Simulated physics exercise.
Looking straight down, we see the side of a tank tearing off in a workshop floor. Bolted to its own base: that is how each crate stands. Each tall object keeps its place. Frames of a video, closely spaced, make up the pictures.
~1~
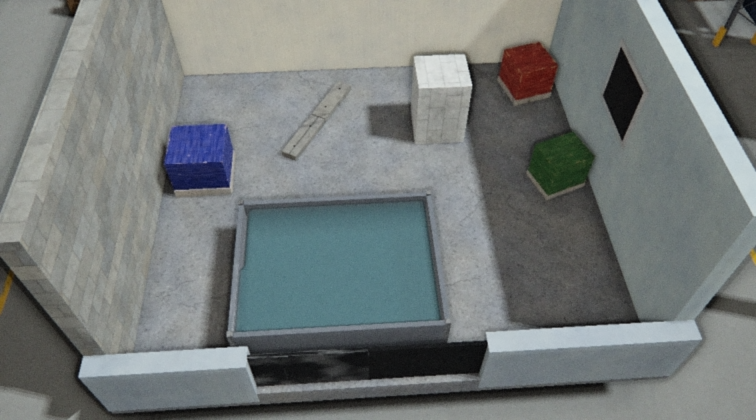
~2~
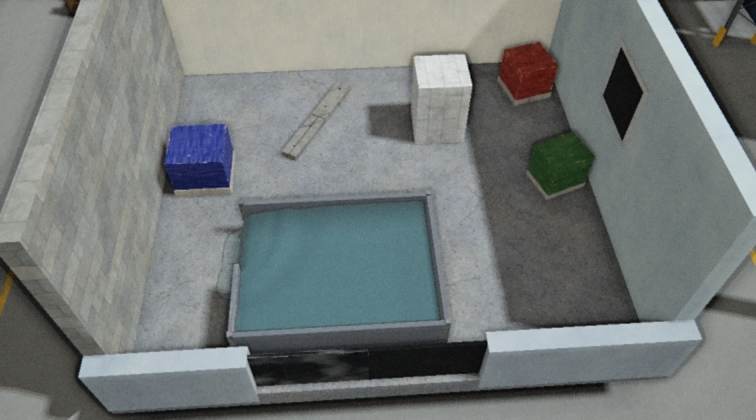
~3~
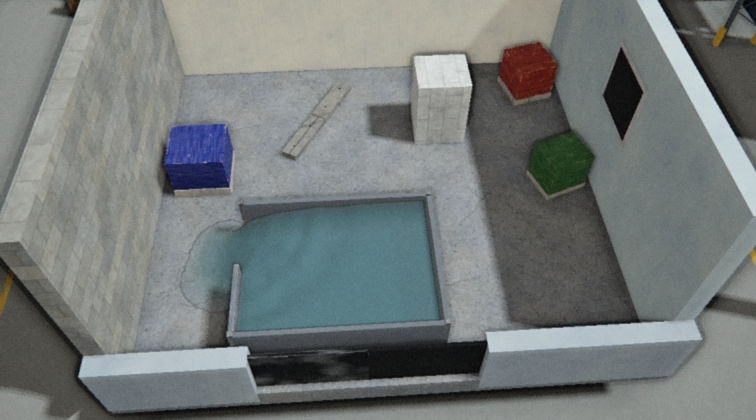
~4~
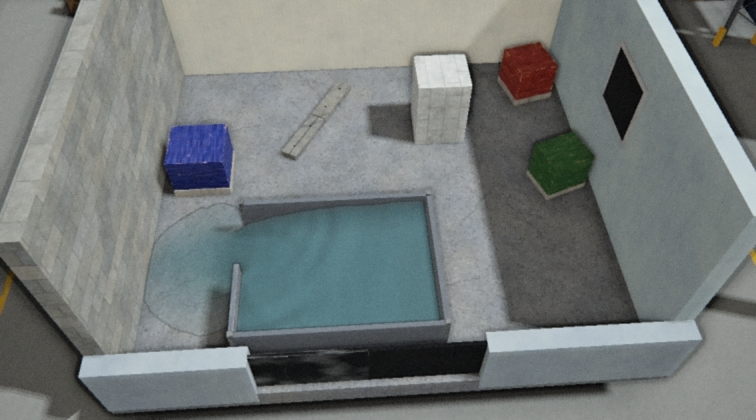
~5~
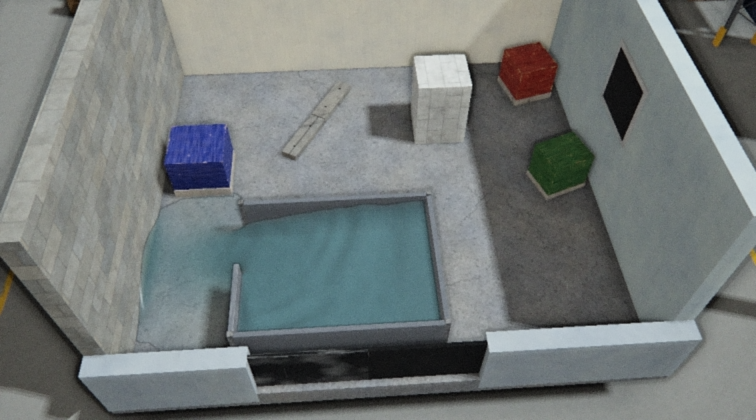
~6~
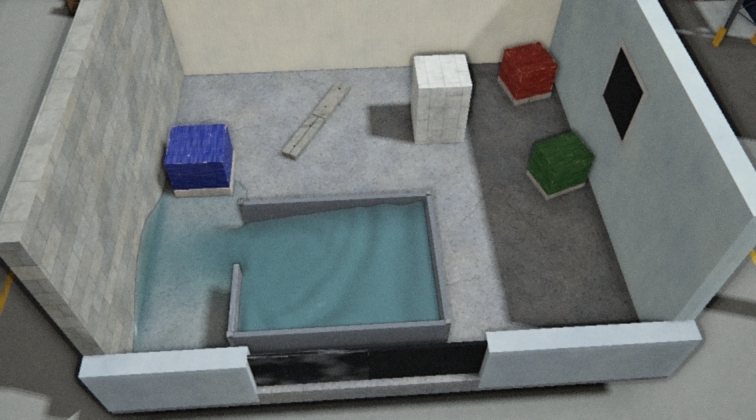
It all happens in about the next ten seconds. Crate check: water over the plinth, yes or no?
Green crate yes, blue crate yes, red crate yes.
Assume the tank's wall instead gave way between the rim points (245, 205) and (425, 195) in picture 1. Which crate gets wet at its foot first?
My pick is the blue crate.
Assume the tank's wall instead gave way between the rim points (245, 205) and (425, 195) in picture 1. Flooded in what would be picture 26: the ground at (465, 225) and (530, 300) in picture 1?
Taking the two spots in turn: Parched and parched.
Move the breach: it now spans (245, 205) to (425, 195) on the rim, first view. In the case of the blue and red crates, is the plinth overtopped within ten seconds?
Note - blue goes wet, red goes wet.
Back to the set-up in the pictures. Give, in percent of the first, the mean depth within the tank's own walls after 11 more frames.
Near 62 in a hundred.
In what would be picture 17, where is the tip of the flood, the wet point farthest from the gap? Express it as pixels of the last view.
Farthest reach: About (185, 77).
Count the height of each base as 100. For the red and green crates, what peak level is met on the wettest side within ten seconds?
Respectively 160 % and 130 %.
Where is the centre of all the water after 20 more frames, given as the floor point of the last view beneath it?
At roughly (286, 253).
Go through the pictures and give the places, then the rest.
In the first frame, the water tank at (338, 262) is whole and still.
In the second frame, water pours out at (247, 254) and has run to a hidden place.
In the third frame, the front is at (189, 286), out from the gap at (248, 256).
In the fourth frame, water pours out at (248, 257) and has run to (146, 288).
In the fifth frame, water pours out at (248, 257) and has run to (160, 214).
In the sixth frame, the front is at (164, 195), out from the gap at (248, 257).
A moment on, water covers 15 % of the floor; the green crate not reached, the blue crate water round its plinth, the red crate not reached.
Next, water covers 25 % of the floor; the green crate not reached, the blue crate water round its plinth, the red crate not reached.
Then, water covers 55 % of the floor; the green crate not reached, the blue crate water round its plinth, the red crate not reached.
Later, water covers 90 % of the floor; the green crate water round its plinth, the blue crate water round its plinth, the red crate water round its plinth.
In the end, water covers 100 % of the floor; the green crate was topped, the blue crate was topped, the red crate was topped.
